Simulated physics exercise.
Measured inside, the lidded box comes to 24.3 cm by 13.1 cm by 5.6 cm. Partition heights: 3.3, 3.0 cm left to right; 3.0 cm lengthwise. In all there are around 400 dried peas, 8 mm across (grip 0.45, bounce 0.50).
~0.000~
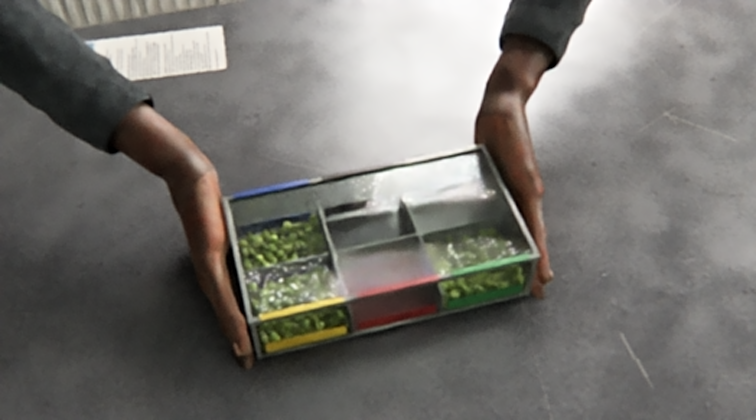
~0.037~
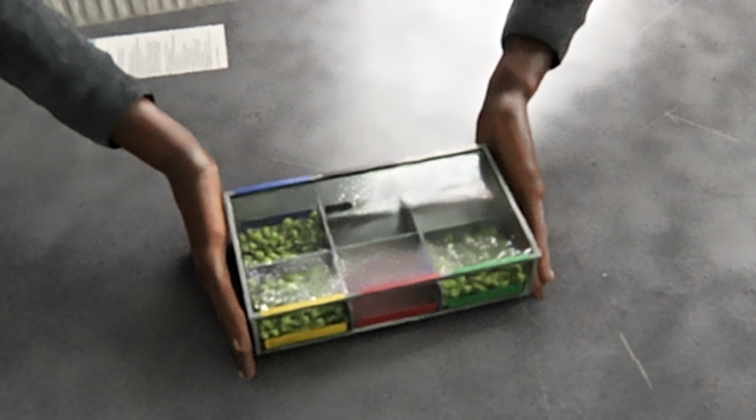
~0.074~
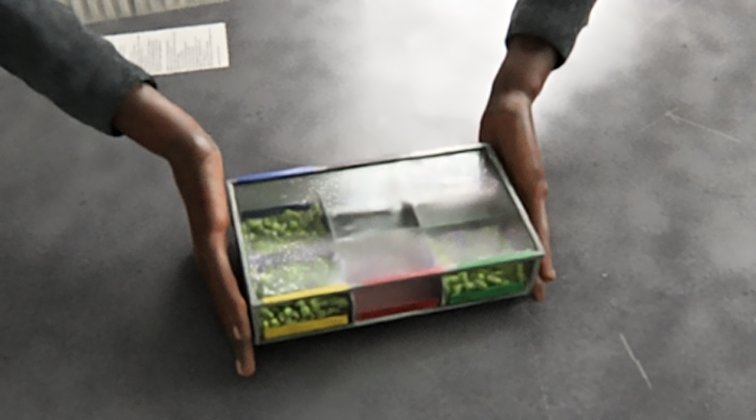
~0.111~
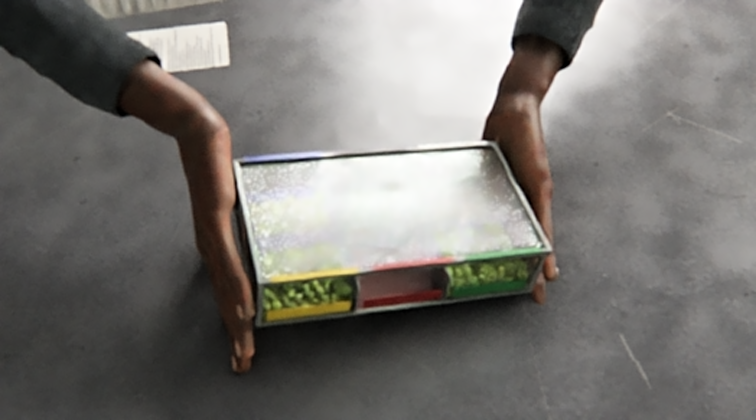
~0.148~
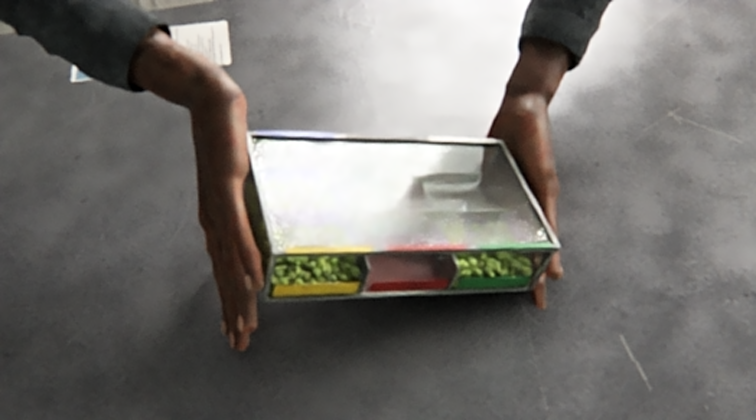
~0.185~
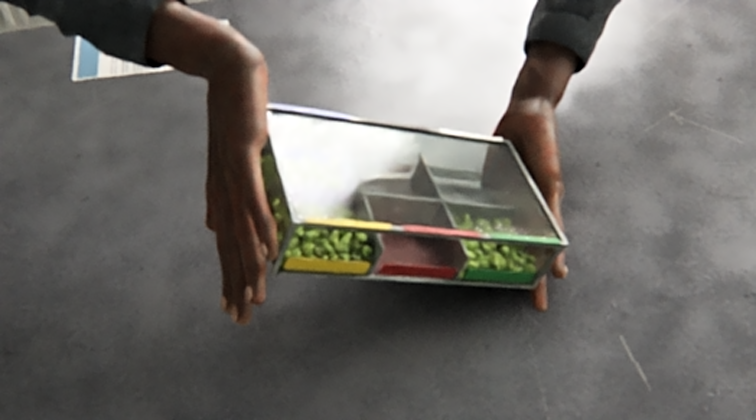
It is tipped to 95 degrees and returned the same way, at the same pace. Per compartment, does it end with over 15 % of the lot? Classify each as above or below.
Classification: Red below, blue below, green above, yellow below, white above, black below.
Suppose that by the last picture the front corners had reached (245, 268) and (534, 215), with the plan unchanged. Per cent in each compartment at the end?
By the end, red has 0%, blue has 40%, green has 10%, yellow has 5%, white has 30% and black has 15%.
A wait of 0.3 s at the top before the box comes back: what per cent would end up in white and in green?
That would leave white with 45 percent and green with 45 percent.
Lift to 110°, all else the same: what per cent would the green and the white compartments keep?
In per cent, green gets 50, white gets 45.
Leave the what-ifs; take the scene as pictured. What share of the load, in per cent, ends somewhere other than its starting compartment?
Around 60 per cent.
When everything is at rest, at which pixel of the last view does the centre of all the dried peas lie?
Somewhere near (472, 240) in the last picture.
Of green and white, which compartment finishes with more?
Answer: Green.
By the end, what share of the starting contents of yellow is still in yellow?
Around 10 percent stays put.
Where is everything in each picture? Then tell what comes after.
In the first frame, box tilt 0 degrees, front corners at (253, 320) and (534, 255); blue 25 %, green 40 %, yellow 40 %.
In the second frame, box tilt 1 degrees, front corners at (253, 315) and (535, 255).
In the third frame, box tilt 4 degrees, front corners at (256, 303) and (539, 253), lowest corner right back.
In the fourth frame, box tilt 10 degrees, front corners at (263, 281) and (545, 249), lowest corner right back.
In the fifth frame, box tilt 17 degrees, front corners at (277, 251) and (554, 246), lowest corner right back.
In the sixth frame, box tilt 24 degrees, front corners at (296, 220) and (562, 243), lowest corner right back; blue 25 %, green 40 %, yellow 40 %. Its pace works out near 190 degrees a second.
After 0.66 s, tilt 93 degrees; red 15 %, blue 10 %, green 40 %, yellow 20 %, white 5 %, black 15 %.
After 0.97 s, tilt 39 degrees; red 5 %, green 50 %, yellow 5 %, white 40 %, black 5 %.
After 1.38 s, tilt 0 degrees; red 5 %, green 50 %, yellow 5 %, white 40 %, black 5 %.
At rest (1.9 s), red 5 %, blue 0 %, green 50 %, yellow 5 %, white 40 %, black 5 %.
